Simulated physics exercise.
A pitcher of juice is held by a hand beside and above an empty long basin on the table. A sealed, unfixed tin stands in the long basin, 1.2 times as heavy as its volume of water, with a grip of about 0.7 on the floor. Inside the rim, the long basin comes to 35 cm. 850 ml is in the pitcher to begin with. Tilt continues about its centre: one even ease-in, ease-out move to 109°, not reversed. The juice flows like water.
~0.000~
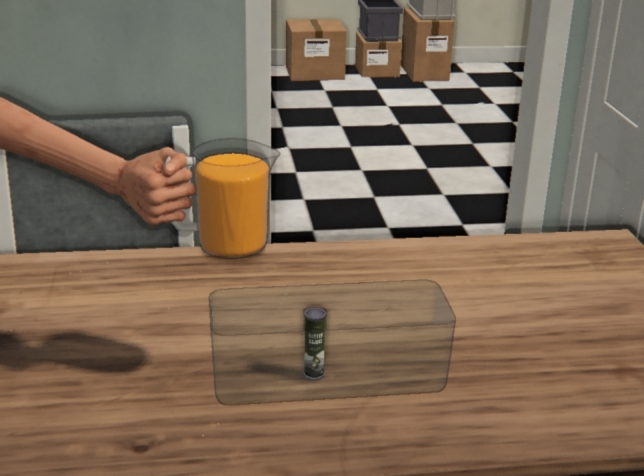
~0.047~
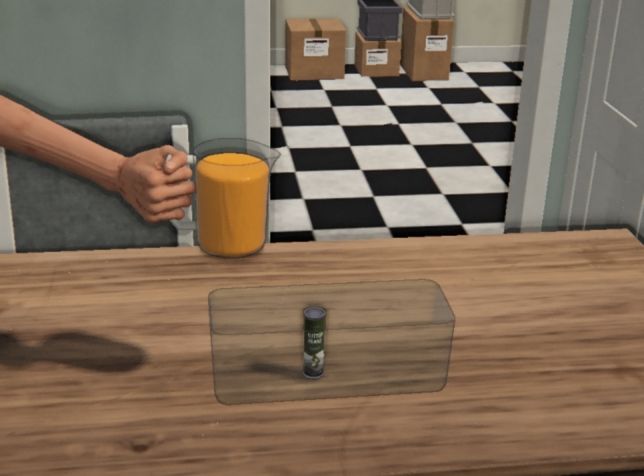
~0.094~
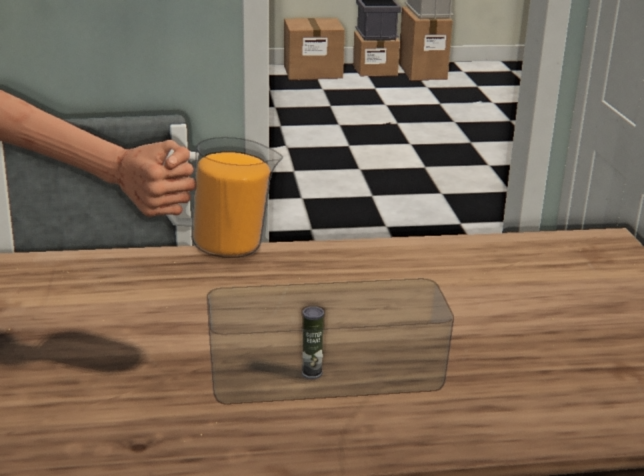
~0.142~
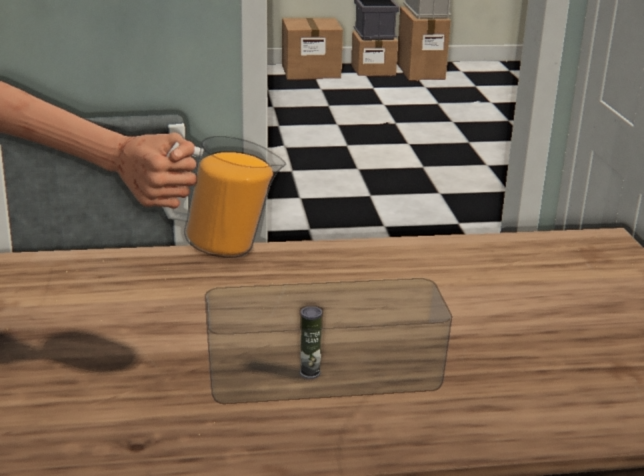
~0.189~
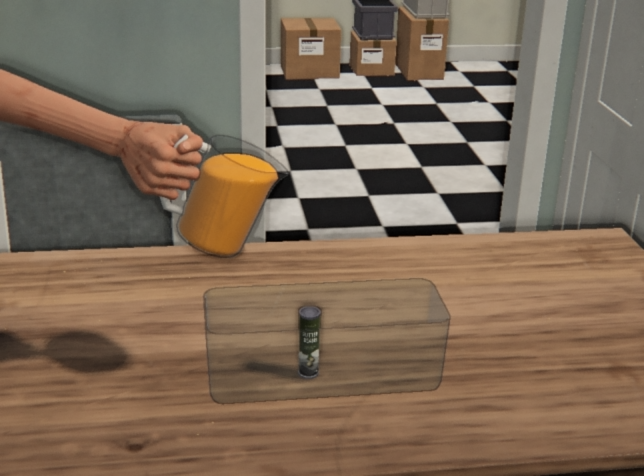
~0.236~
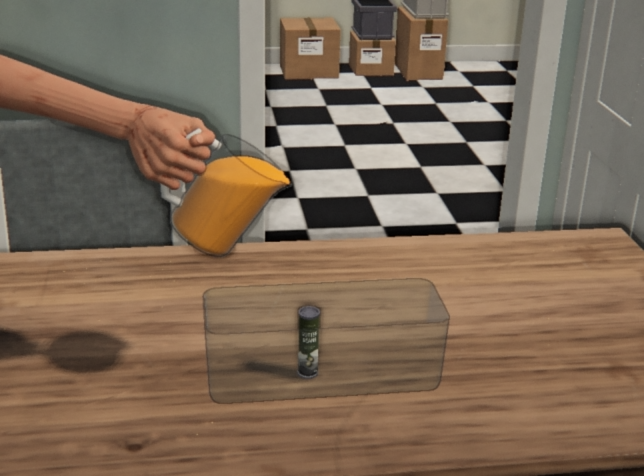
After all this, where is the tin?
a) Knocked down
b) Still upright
Answer: B.
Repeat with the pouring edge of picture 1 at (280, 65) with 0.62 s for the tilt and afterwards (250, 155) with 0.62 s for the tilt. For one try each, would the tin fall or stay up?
In the first try it remains standing; in the second it comes down.
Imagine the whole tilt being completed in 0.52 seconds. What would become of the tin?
After the tilt, the tin is still standing.
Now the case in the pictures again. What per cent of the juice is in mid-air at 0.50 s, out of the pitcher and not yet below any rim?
Estimate: Some 28 % of the total.
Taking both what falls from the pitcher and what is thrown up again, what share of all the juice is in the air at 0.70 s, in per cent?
Something like 22 per cent of the total.
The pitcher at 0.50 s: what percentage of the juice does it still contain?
About 62 percent.
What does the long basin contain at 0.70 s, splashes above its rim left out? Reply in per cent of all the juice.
I'd say roughly 60 in a hundred of it.
By 0.50 s the tilt is 99° and 61 per cent is still to pour; the tin stands where it began.
By 0.70 s the tilt is 109° and 17 per cent is still to pour; the tin stands where it began.
By 0.90 s the tilt is 109° and 2 per cent is still to pour; the tin stands where it began.
By 1.12 s the tilt is 109° and 0 per cent is still to pour; the tin stands where it began.
At rest the tin stands where it began.
